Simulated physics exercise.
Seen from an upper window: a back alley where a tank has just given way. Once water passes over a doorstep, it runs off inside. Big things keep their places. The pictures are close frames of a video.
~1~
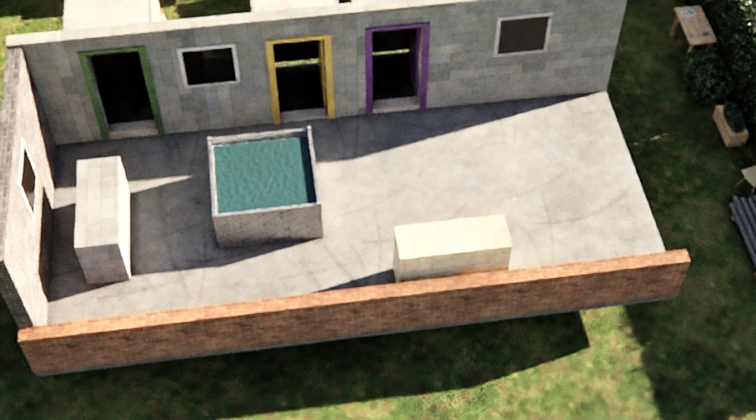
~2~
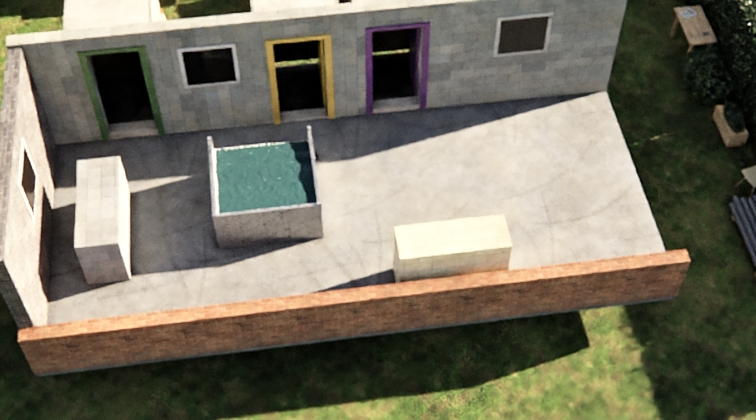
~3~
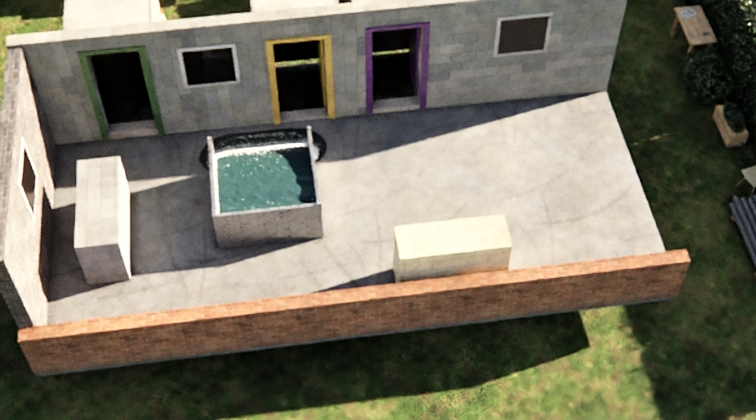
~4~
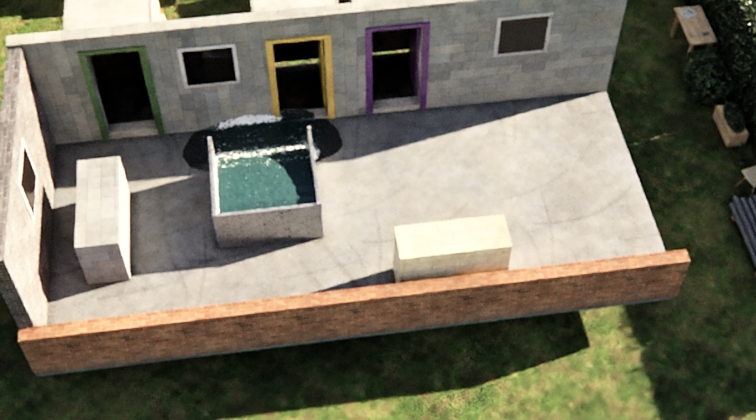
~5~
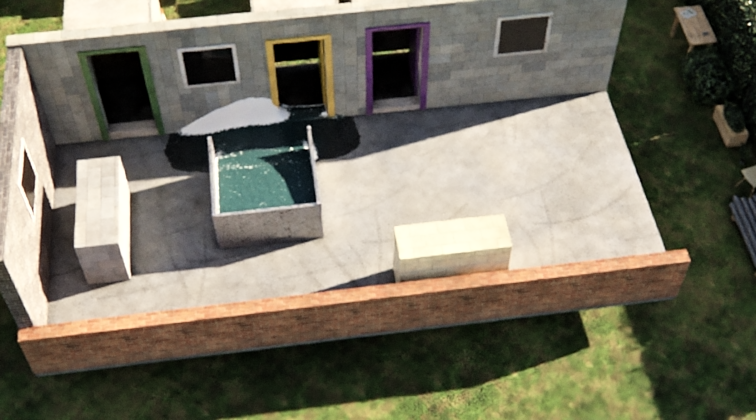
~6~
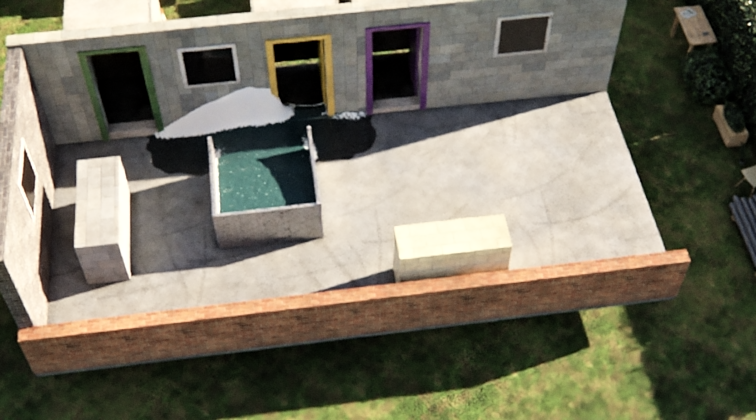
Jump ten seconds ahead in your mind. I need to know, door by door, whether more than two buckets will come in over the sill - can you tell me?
Outcome: The green door never exceeds two buckets; the yellow door exceeds two buckets; the purple door never exceeds two buckets.
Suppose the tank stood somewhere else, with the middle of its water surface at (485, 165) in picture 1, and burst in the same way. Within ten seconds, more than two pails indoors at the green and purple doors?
Lab note - green door never reaches it; purple door crosses the line.
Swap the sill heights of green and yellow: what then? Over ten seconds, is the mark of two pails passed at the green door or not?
Result for the green door: It crosses the line.
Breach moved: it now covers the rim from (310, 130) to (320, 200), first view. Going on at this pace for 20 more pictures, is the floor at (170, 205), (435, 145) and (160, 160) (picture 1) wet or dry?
The first spot is spared, the second swamped, the third spared.
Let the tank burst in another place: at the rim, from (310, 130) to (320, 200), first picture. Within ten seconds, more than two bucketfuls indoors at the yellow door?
Well, I'd say the yellow door gets less.
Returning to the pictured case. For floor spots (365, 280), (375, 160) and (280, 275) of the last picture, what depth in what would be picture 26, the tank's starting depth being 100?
First spot 0 %, second 2 %, third 0 %.
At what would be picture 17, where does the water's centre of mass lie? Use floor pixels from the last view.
(241, 165).
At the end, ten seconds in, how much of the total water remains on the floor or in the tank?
Roughly 56 out of every hundred parts.
A moment on, water covers 15 % of the floor; the green door wet at the sill, nothing in, the yellow door far over two buckets in, the purple door wet at the sill, nothing in.
Next, water covers 30 % of the floor; the green door wet at the sill, nothing in, the yellow door far over two buckets in, the purple door wet at the sill, nothing in.
Then, water covers 55 % of the floor; the green door wet at the sill, nothing in, the yellow door far over two buckets in, the purple door wet at the sill, nothing in.
Later, water covers 70 % of the floor; the green door wet at the sill, nothing in, the yellow door far over two buckets in, the purple door wet at the sill, nothing in.
In the end, water covers 90 % of the floor; the green door wet at the sill, nothing in, the yellow door far over two buckets in, the purple door wet at the sill, nothing in.
